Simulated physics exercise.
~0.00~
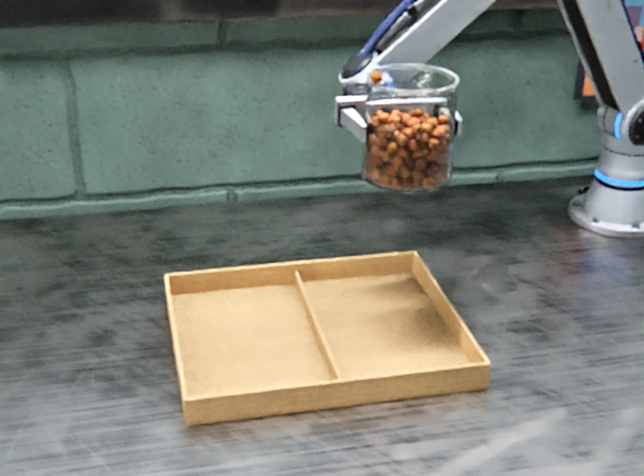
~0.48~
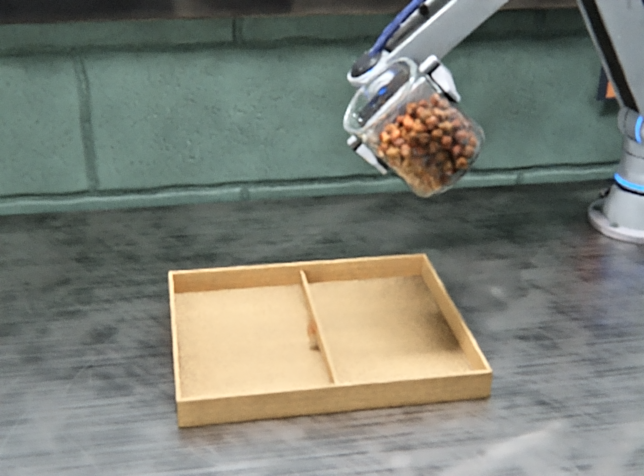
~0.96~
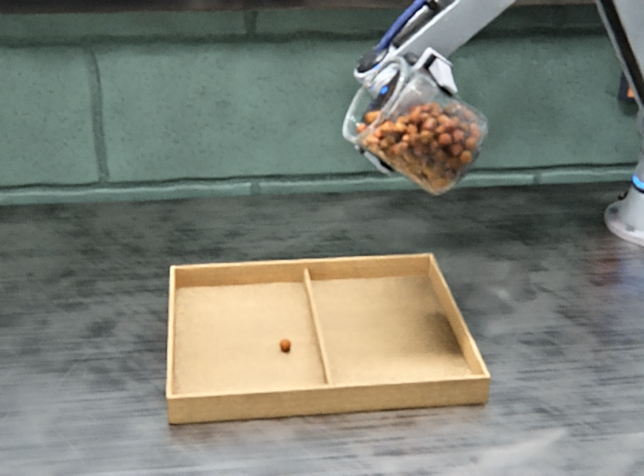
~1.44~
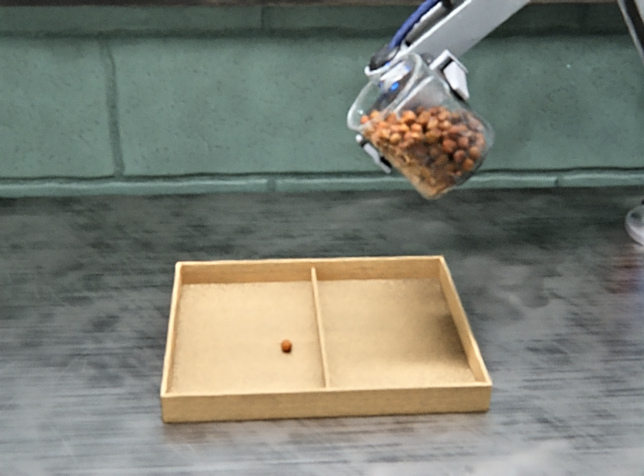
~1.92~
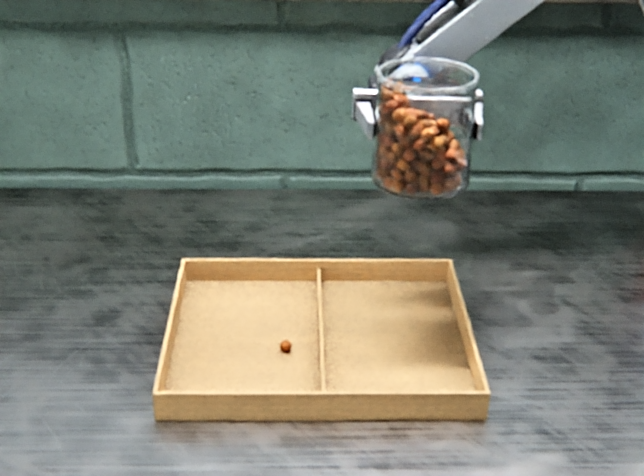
A robot arm holds a clear cup, well filled with hazelnuts, upright above a shallow wooden tray split in two by a low divider on a dark grey tabletop. The arm tips the cup so its mouth swings down to the left, and the nuts slide toward the lower side. A single hazelnut drops out and comes to rest in the left part of the tray, near the divider. The cup stays leaning for a while without losing more nuts. Finally the arm turns it back upright, still holding nearly all the hazelnuts, with the lone nut lying in the tray.
